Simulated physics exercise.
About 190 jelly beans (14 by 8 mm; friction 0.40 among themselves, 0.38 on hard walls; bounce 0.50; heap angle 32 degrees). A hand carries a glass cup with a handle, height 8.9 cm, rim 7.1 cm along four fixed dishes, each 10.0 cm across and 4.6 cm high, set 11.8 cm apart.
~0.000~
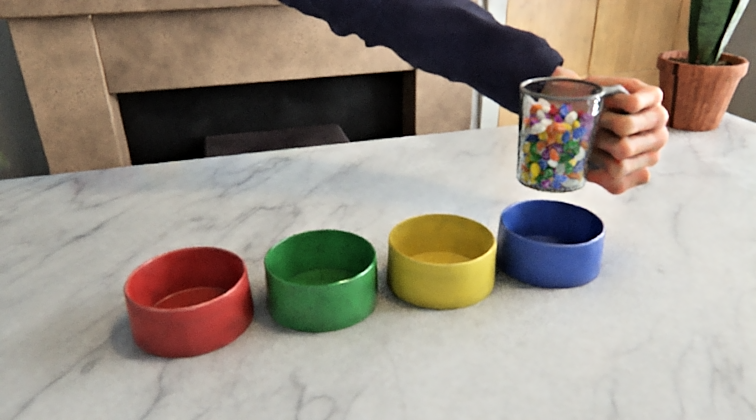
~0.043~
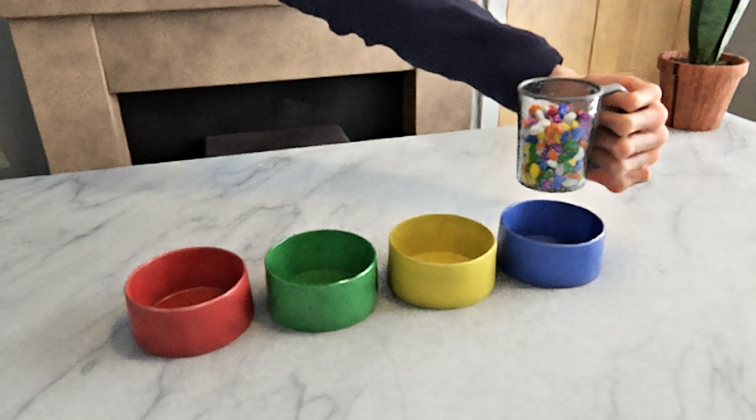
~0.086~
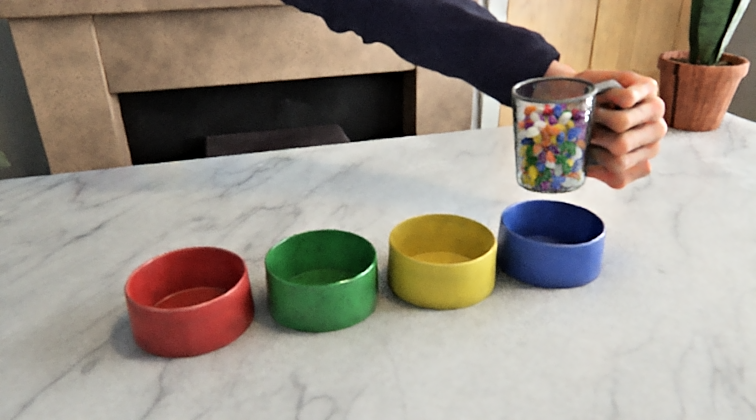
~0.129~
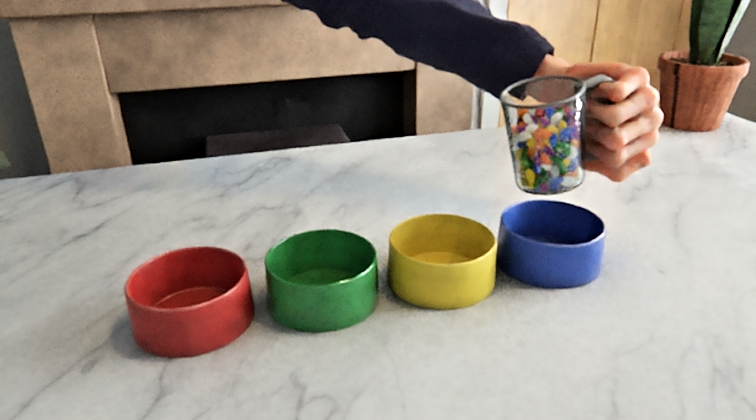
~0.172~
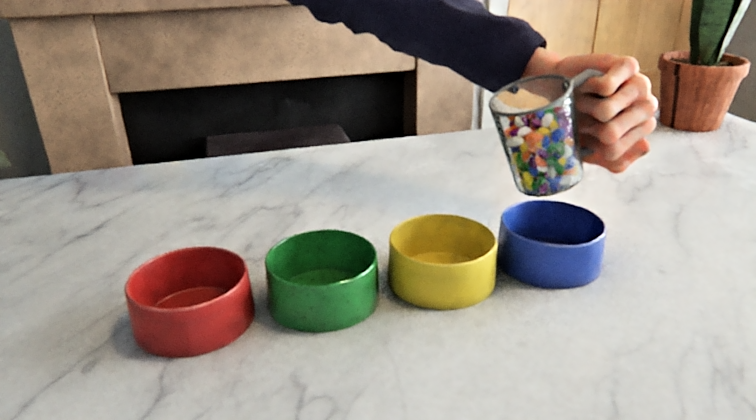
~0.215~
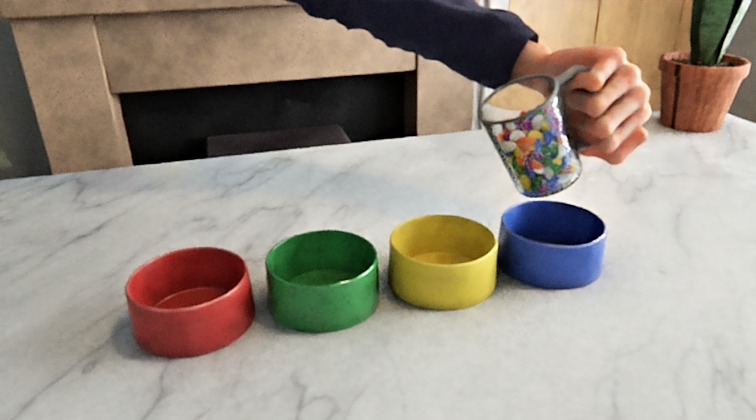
A hand held a clear glass cup of colorful jelly beans above the blue dish, then gradually tilted it to the left while shifting slightly left, with red, green and yellow dishes alongside.
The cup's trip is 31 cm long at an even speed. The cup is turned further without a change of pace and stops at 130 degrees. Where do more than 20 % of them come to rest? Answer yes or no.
Red dish: No; blue dish: No; green dish: Yes; yellow dish: No; on the counter: Yes.
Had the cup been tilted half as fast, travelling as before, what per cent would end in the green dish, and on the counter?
Green 30; counter 50.
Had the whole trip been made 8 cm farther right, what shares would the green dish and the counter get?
Green 0; counter 0.
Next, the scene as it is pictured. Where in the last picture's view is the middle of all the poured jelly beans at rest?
Near (341, 286).
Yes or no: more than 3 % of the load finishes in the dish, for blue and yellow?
Blue no; yellow yes.
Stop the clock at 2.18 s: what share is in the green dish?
Near 55 per cent so far.
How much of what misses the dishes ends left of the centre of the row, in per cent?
Roughly 50 per cent.
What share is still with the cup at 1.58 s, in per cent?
Some 0 per cent of the load.
After 1.03 s, tilt 130 degrees; cup holds 0 %, green 55 %, yellow 10 %.
After 1.58 s, tilt 130 degrees; cup holds 0 %, green 55 %, yellow 10 %.
After 2.18 s, tilt 130 degrees; cup holds 0 %, green 55 %, yellow 10 %.
In the end, at 2.5 s, red 0 %, blue 0 %, green 55 %, yellow 10 %, counter 40 %.
